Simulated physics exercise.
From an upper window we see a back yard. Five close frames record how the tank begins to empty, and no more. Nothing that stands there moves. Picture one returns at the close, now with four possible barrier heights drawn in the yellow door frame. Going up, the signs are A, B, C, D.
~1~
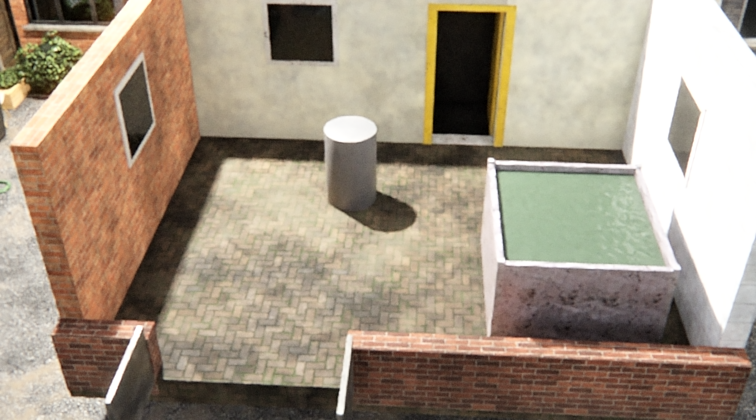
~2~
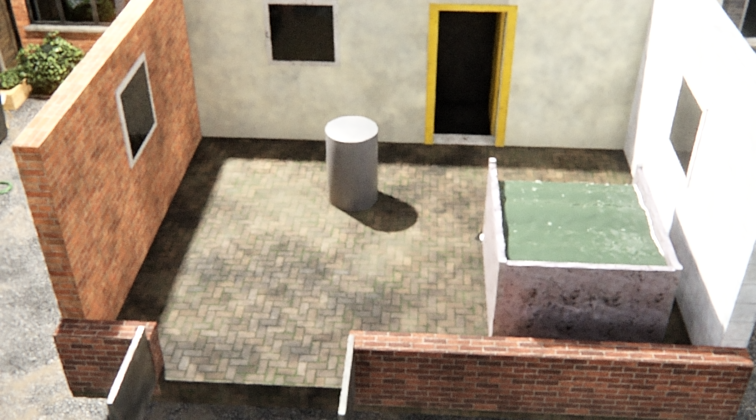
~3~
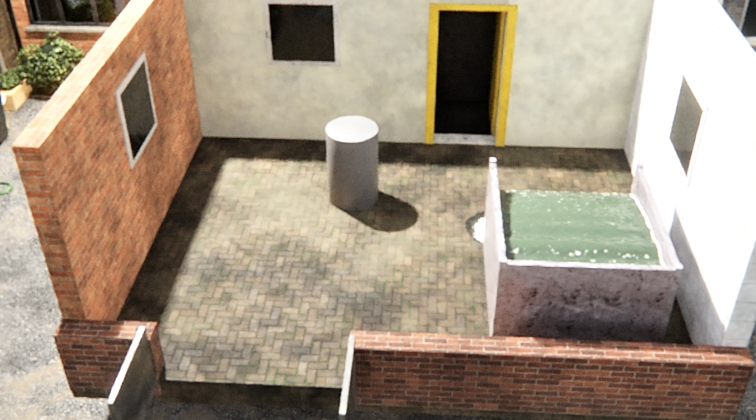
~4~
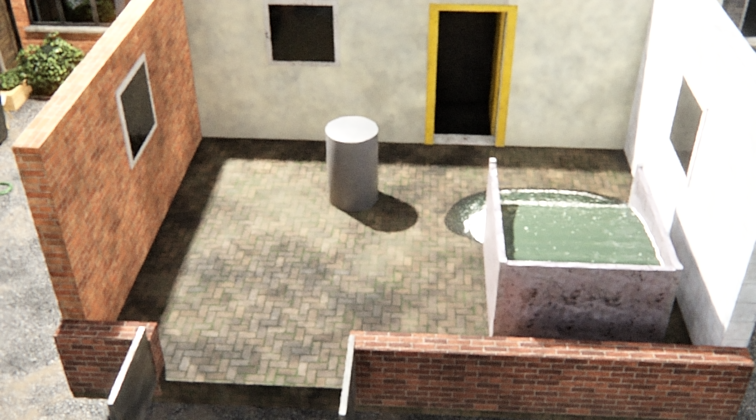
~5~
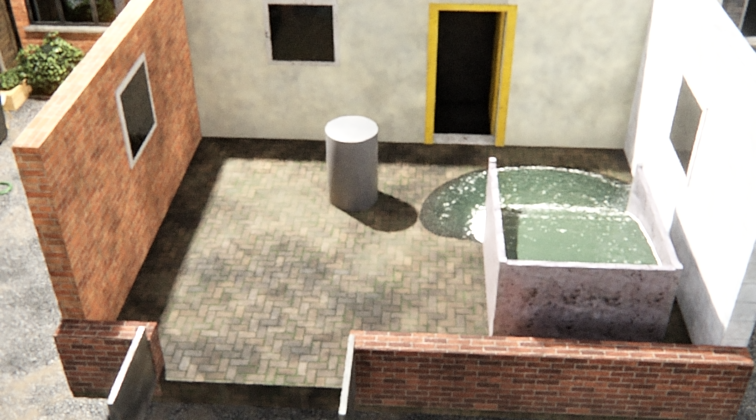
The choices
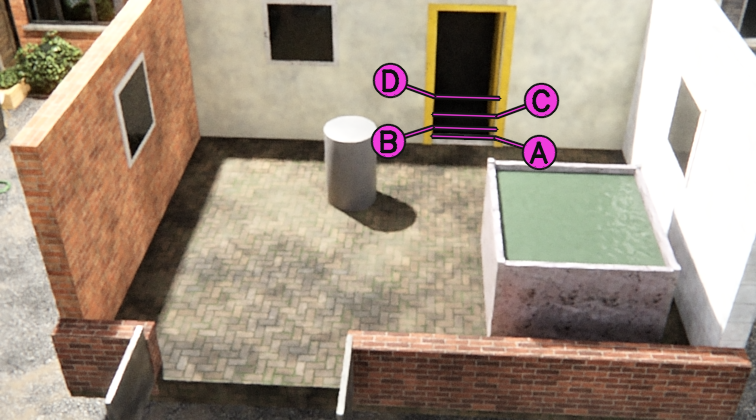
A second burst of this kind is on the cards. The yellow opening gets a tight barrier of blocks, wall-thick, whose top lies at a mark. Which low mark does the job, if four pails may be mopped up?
The answer is height C.
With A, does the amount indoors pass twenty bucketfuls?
Yes, clearly.
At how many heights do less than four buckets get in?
Two.
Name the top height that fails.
That would be B.
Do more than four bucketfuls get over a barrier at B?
Yes, it does.
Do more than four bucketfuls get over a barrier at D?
No.
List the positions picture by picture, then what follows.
Water in the tank at rest, its middle at (574, 217); foot of the yellow doorway at (463, 144); open gate at (250, 323).
Water covers 2 % of the ground, its front hidden from here.
Water covers 5 % of the ground and shows as far out as (475, 223).
Water covers 10 % of the ground and shows as far out as (460, 206).
Water covers 17 % of the ground and shows as far out as (577, 170).
On the marked copy, A at (463, 137); B at (464, 128); C at (465, 115); D at (466, 97); from the bottom up A, B, C, D.
With A, dozens of bucketfuls pour in.
With B, some 15 bucketfuls get in.
With C, a bucket or two gets in.
With D, nothing gets over.
